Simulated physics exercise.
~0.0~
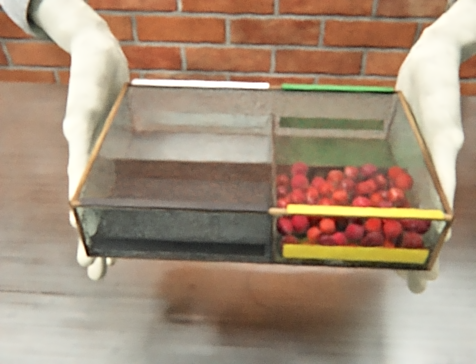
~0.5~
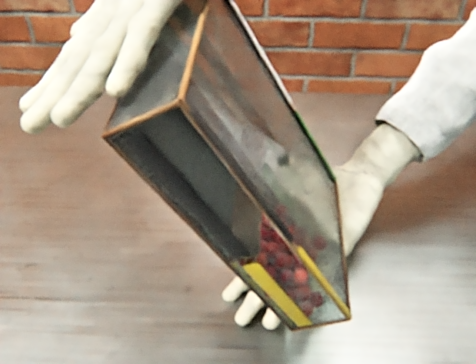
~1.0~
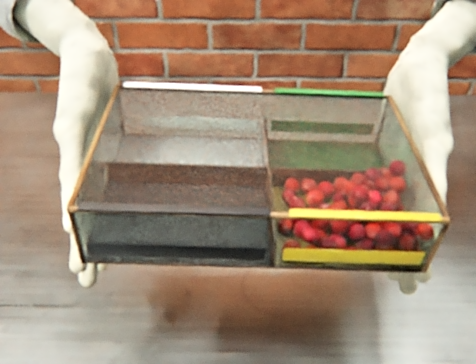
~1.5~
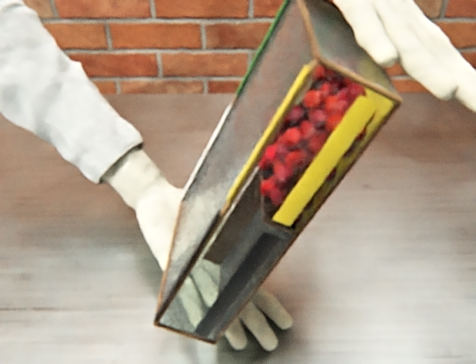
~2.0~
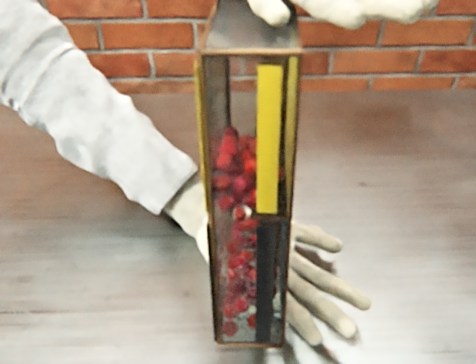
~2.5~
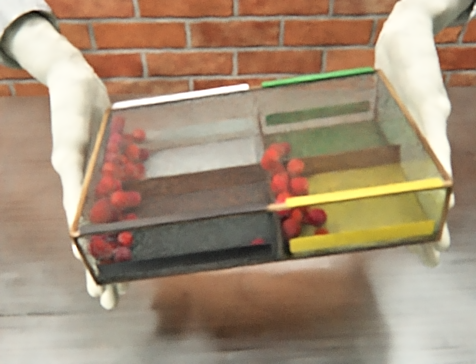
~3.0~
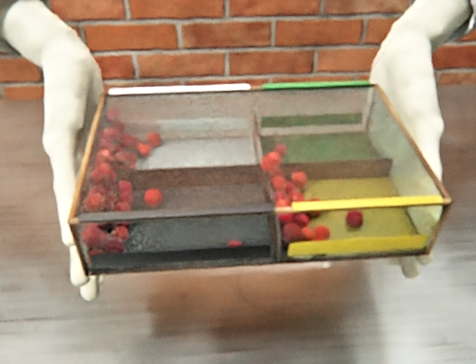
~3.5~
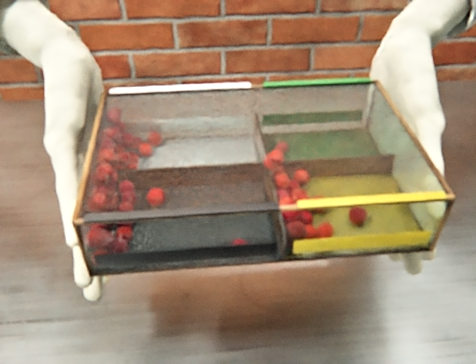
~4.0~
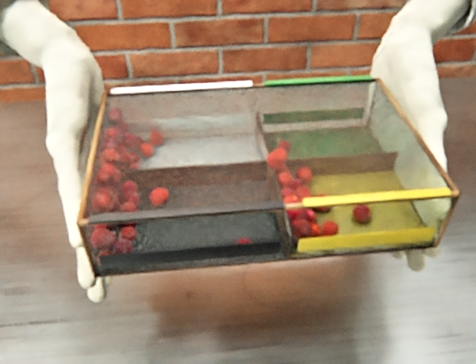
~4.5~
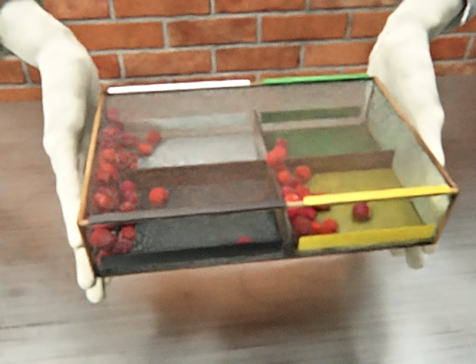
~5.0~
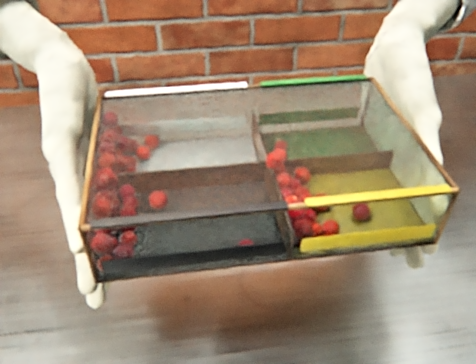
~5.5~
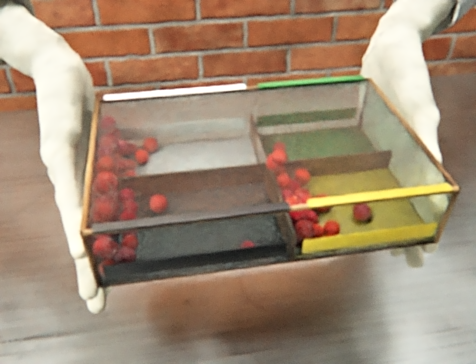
A shallow clear-lidded box with four compartments, marked white, green, black and yellow along its edges, is held by two pale hands above a gray table before a brick wall, seen from the front and slightly above. Red berries fill the yellow section at the front right. The hands tip the box steeply so its right side drops, then bring it level with the berries still in yellow. They swing it the other way until it stands on end, and berries tumble down toward the left side. Level again, it rests with berries in white, black and yellow, and green almost empty.
